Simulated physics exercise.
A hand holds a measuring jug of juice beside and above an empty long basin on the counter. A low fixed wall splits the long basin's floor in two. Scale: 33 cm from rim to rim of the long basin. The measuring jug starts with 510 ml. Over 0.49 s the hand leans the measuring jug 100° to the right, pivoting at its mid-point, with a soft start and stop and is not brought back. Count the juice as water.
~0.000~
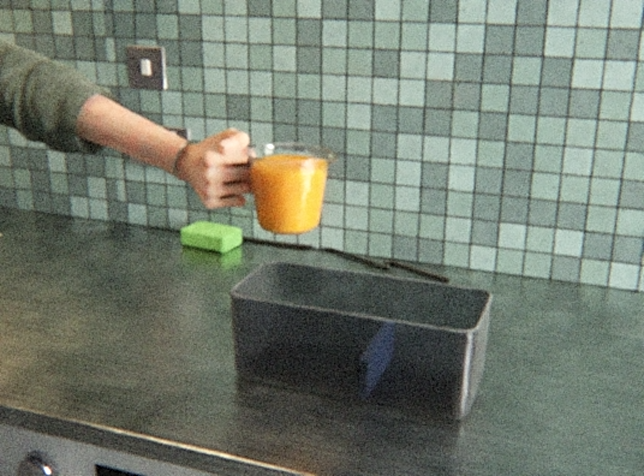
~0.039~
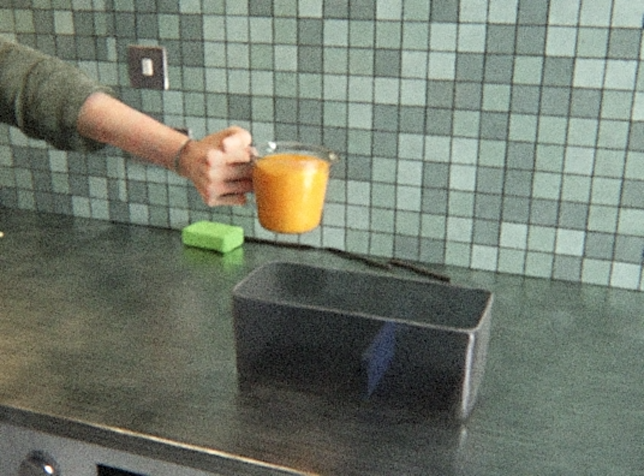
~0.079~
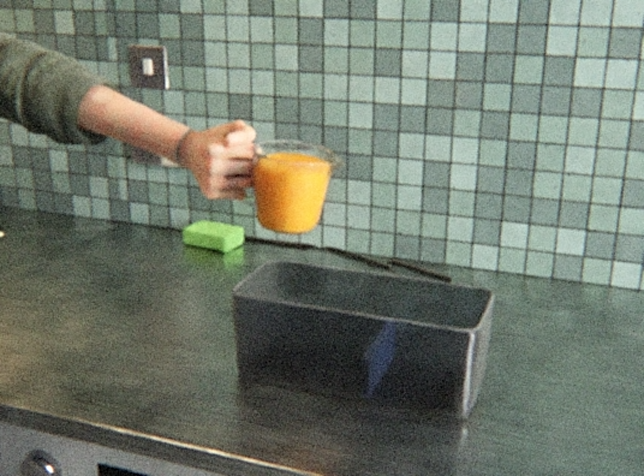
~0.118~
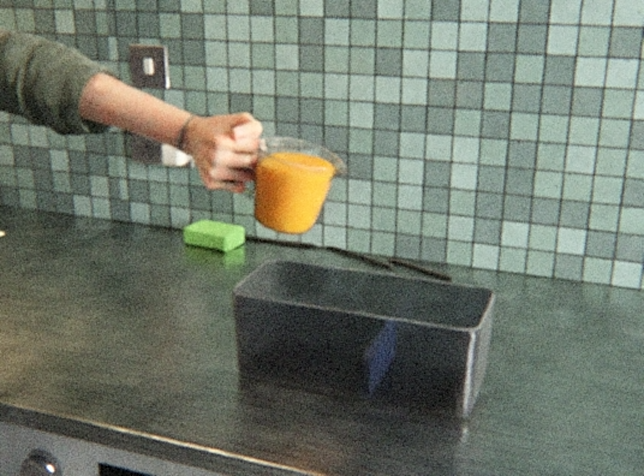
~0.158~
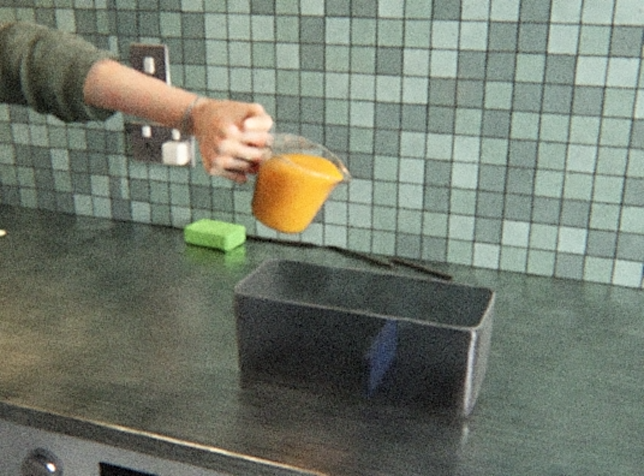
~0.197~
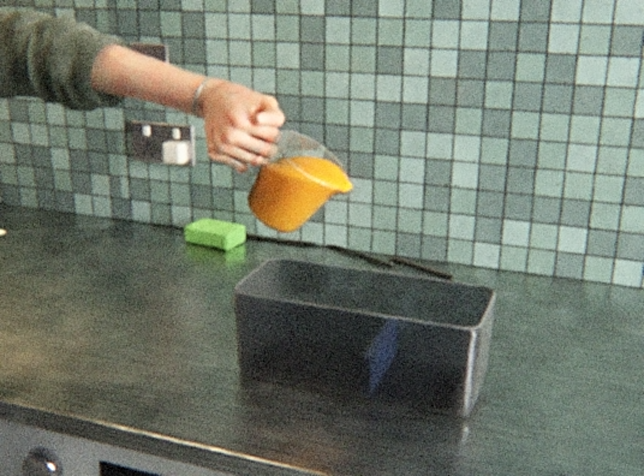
A hand in a dark green sleeve, reaching in from the left, holds a glass jug of orange liquid above a kitchen counter, seen from slightly above. A long, dark, see-through basin with a blue patch stands below to the right, with a green sponge and black cord behind, before green tiles and a wall socket. The hand steadily leans the jug rightward, bringing the liquid to its lip, while the view stays still.
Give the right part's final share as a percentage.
About 29 per cent.
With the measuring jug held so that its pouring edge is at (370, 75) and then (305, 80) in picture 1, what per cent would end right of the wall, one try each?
First 85, then 5 per cent.
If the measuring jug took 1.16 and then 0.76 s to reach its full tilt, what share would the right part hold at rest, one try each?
First 50, then 40 per cent.
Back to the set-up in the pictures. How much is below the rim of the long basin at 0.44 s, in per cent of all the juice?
About 26 per cent.
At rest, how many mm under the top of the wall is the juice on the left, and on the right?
Left about 42 mm, right about 48 mm.
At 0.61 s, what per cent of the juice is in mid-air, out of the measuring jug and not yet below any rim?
Near 14 in a hundred.
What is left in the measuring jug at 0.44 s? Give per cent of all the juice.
About 42 per cent.
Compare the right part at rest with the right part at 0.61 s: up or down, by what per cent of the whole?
The share moves up, by some 2 per cent.
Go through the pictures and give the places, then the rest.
In the first frame, it leans 0°; its right rim is at (338, 158); the juice meets the walls at (257, 159) and (326, 167); the long basin's rim runs from (248, 277) to (484, 312); the wall's top is at (378, 340).
In the second frame, it leans 2°; its right rim is at (340, 159); the juice meets the walls at (258, 159) and (328, 167).
In the third frame, it leans 6°; its right rim is at (344, 164); the juice meets the walls at (261, 157) and (330, 168).
In the fourth frame, it leans 14°; its right rim is at (347, 171); the juice meets the walls at (264, 156) and (334, 170).
In the fifth frame, it leans 24°; its right rim is at (351, 181); the juice meets the walls at (268, 159) and (342, 174).
In the sixth frame, it leans 35°; its right rim is at (352, 193); the juice meets the walls at (264, 170) and (349, 184); 1 per cent is over the edge.
Then, 0.44 s in, the tilt is 97° and 43 per cent is still to pour, 10 is left of the wall and 16 right of it.
Then, 0.61 s in, the tilt is 100° and 9 per cent is still to pour, 52 is left of the wall and 26 right of it.
Then, 0.79 s in, the tilt is 100° and 1 per cent is still to pour, 67 is left of the wall and 28 right of it.
Then, 0.99 s in, the tilt is 100° and 0 per cent is still to pour, 70 is left of the wall and 28 right of it.
Finally, 70 per cent lies left of the wall, 29 right of it and 1 outside.
